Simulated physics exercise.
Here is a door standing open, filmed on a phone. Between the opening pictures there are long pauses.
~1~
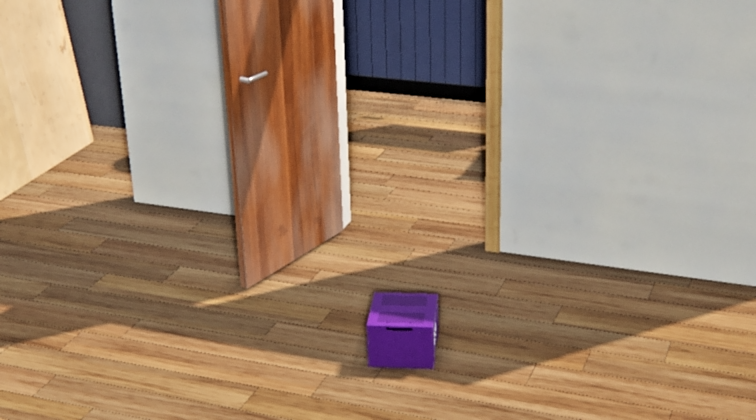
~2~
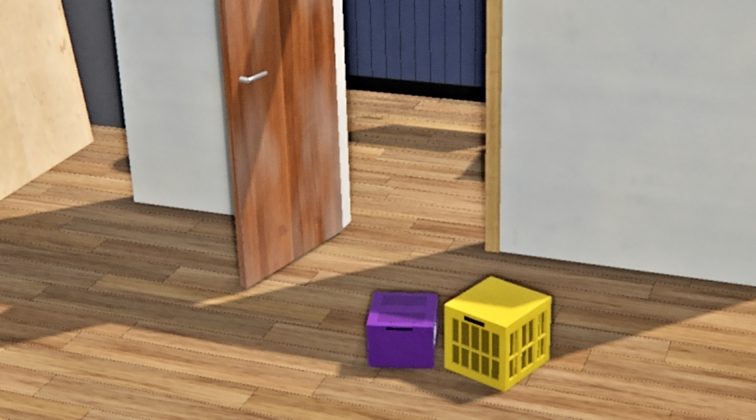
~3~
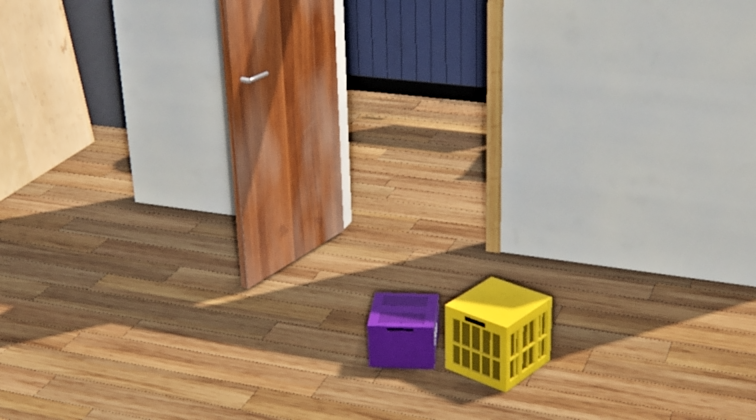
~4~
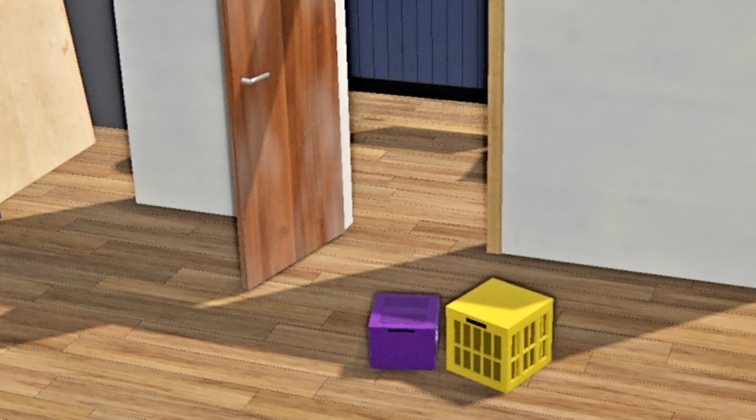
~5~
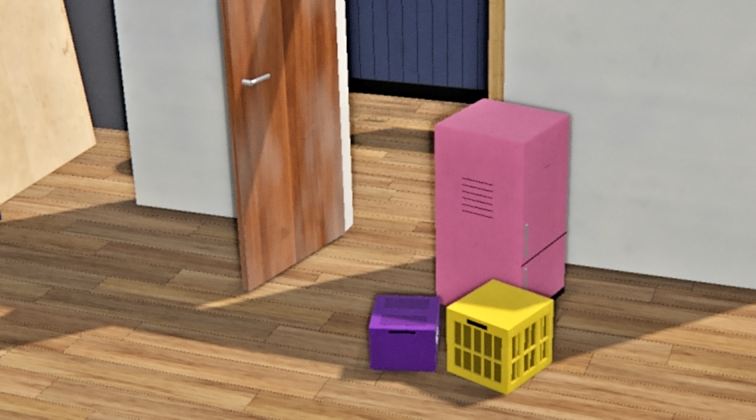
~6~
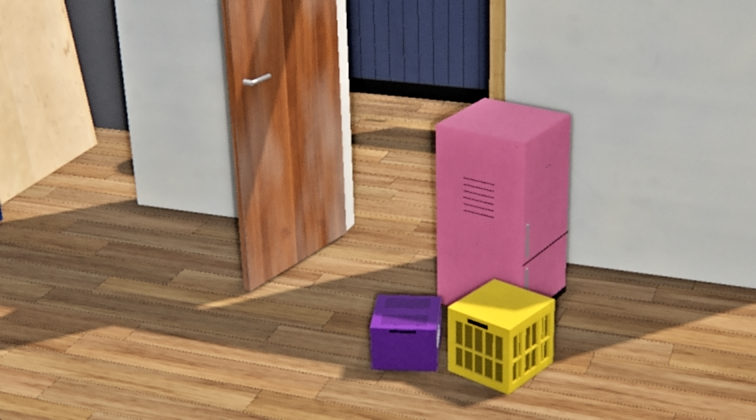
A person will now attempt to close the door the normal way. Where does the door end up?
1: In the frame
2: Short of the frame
1.
Then, 0.60 s after the last picture, open by 89°.
Then, 1.20 s after the last picture, open by 58°.
Then, 1.60 s after the last picture, open by 37°.
Then, 2.10 s after the last picture, open by 9°.
At rest, open by 0°; all 3 in place. Seen from the same camera at the end, pink appliance near (503, 211).
